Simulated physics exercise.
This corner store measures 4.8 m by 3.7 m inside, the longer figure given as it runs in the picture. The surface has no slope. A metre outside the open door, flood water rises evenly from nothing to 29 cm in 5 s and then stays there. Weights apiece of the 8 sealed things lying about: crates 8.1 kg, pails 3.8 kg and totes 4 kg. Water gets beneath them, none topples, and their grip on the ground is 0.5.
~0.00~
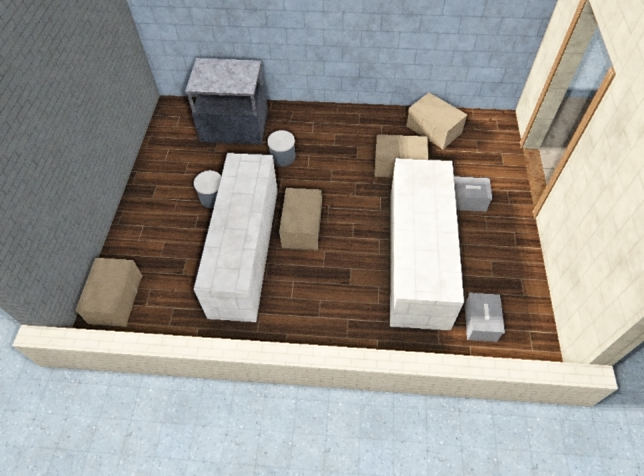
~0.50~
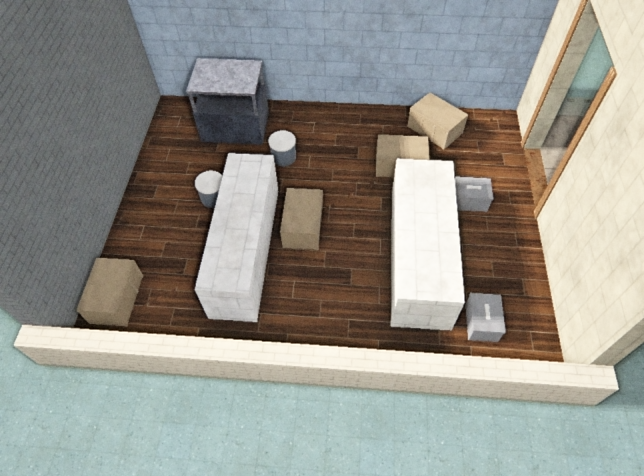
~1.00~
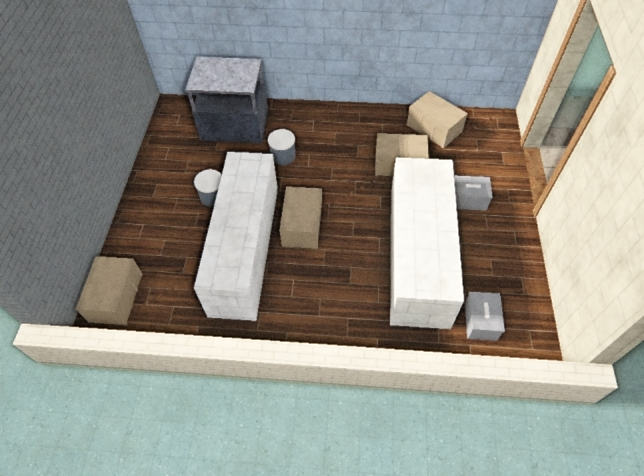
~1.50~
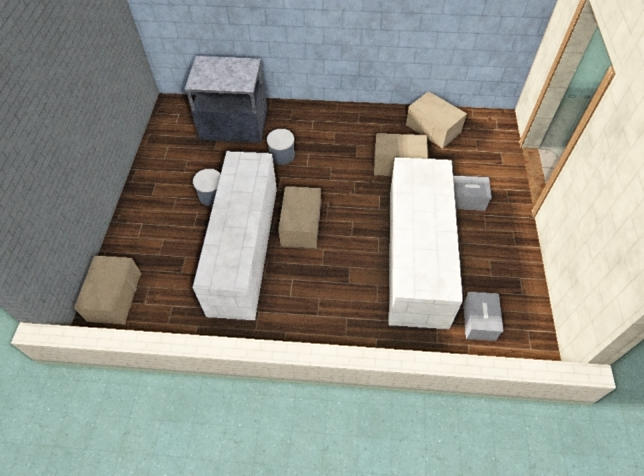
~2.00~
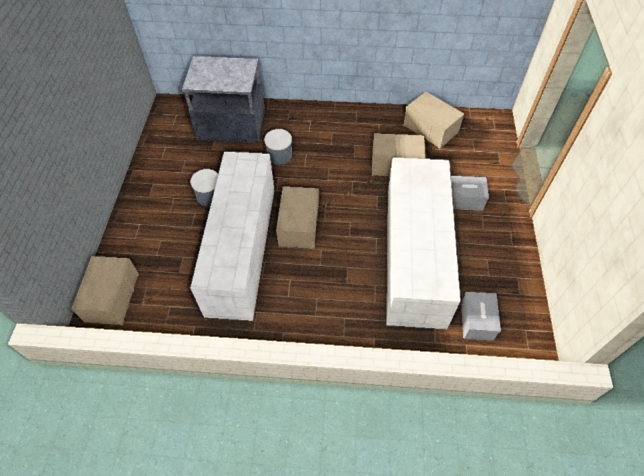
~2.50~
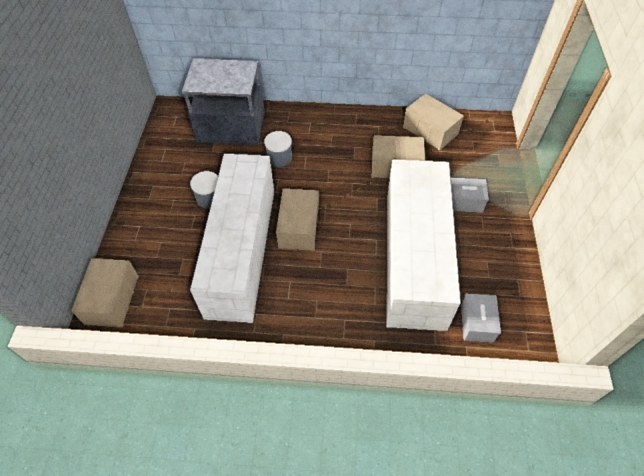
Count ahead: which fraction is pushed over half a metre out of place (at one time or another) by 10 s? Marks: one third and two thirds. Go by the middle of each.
It is two thirds or above.
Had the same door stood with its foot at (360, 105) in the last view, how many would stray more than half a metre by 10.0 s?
In that case 6 of them.
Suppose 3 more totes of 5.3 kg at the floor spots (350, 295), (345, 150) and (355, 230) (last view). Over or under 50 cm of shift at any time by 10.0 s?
In that order: Short of it, over, less.
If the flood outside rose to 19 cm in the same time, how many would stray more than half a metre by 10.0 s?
In that case 5 of them.
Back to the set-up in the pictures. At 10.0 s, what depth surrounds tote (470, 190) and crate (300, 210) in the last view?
Roughly 7 and 7 cm.
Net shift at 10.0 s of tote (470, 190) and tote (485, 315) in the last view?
In that order: 140 cm, 120 cm.
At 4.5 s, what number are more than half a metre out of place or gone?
I count 1.
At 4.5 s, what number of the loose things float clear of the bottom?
1 of them.
After 3.5 s 0 of 8 are over 50 cm from their spots; 0 afloat.
After 4.5 s 1 of 8 are over 50 cm from their spots; 1 afloat.
After 7.0 s 5 of 8 are over 50 cm from their spots; 4 afloat.
After 10.0 s 7 of 8 are over 50 cm from their spots, and 7 have been at some point; 7 afloat.
